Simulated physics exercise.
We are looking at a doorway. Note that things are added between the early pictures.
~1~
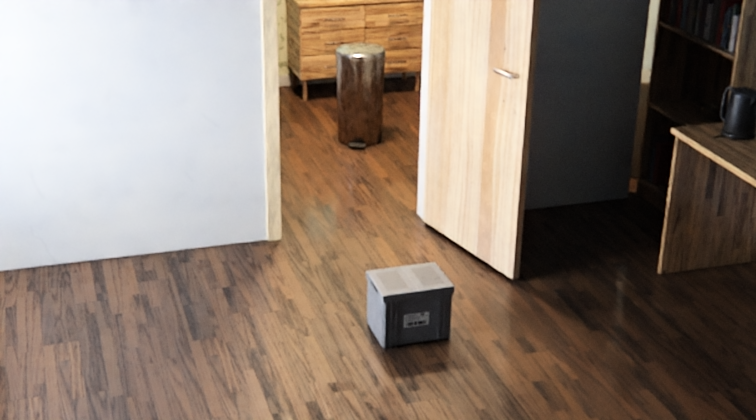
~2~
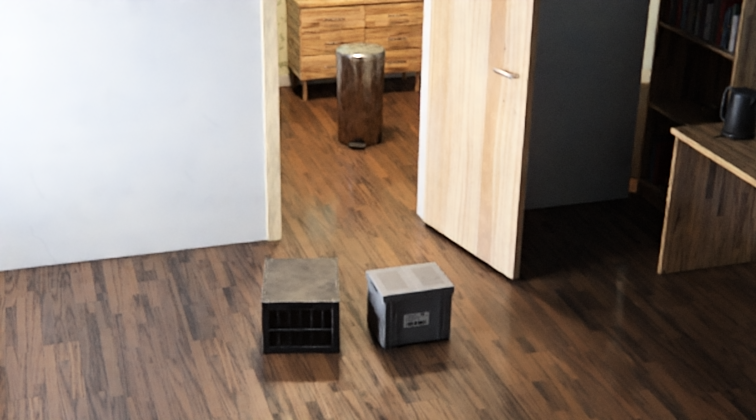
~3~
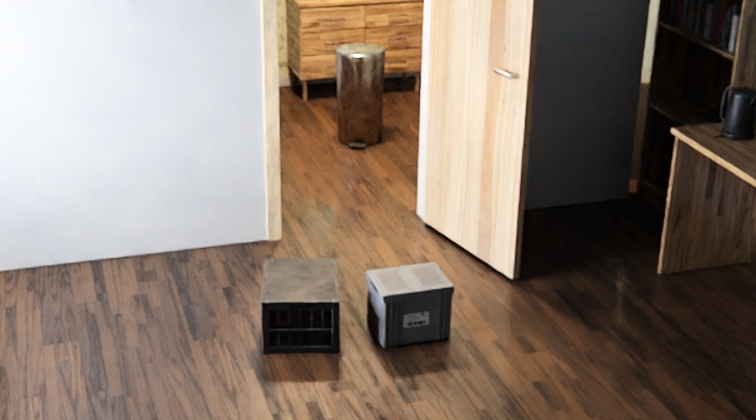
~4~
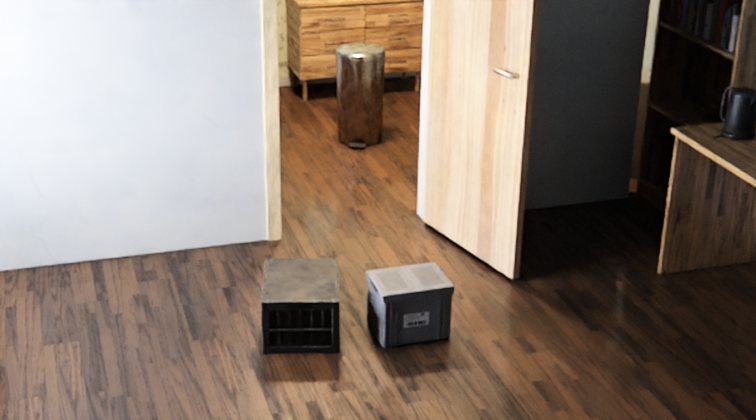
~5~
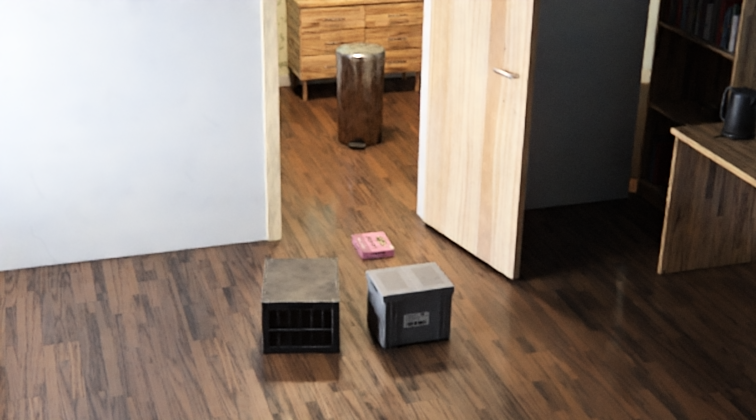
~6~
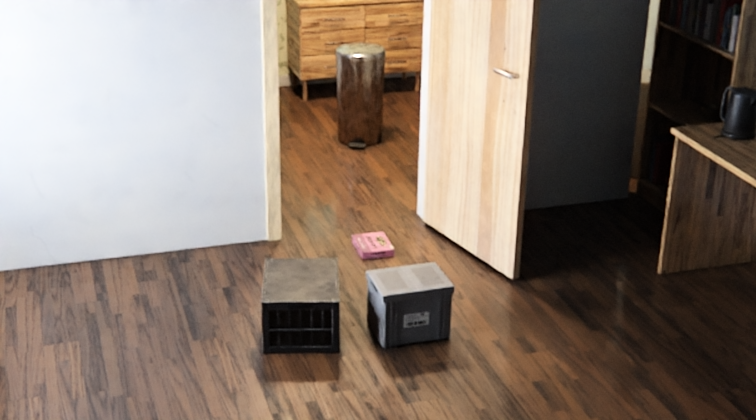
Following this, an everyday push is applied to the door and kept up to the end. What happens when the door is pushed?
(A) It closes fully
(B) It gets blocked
The answer is A.
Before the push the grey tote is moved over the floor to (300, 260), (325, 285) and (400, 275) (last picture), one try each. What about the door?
The door is obstructed in the first try, meets the jamb in the second and is obstructed in the third.
Then, 1.20 s later than the last frame, open by 76°.
Then, 2.10 s later than the last frame, open by 42°; pink packet moved a little near (360, 242).
Then, 2.50 s later than the last frame, open by 27°; pink packet moved about its own width near (344, 235).
Then, 3.00 s later than the last frame, open by 9°; pink packet moved about its own width near (328, 227).
When it is over, open by 0°; moved from the start, pink packet; the other 2 as before. End places, in pixels of the last picture, pink packet near (322, 221).
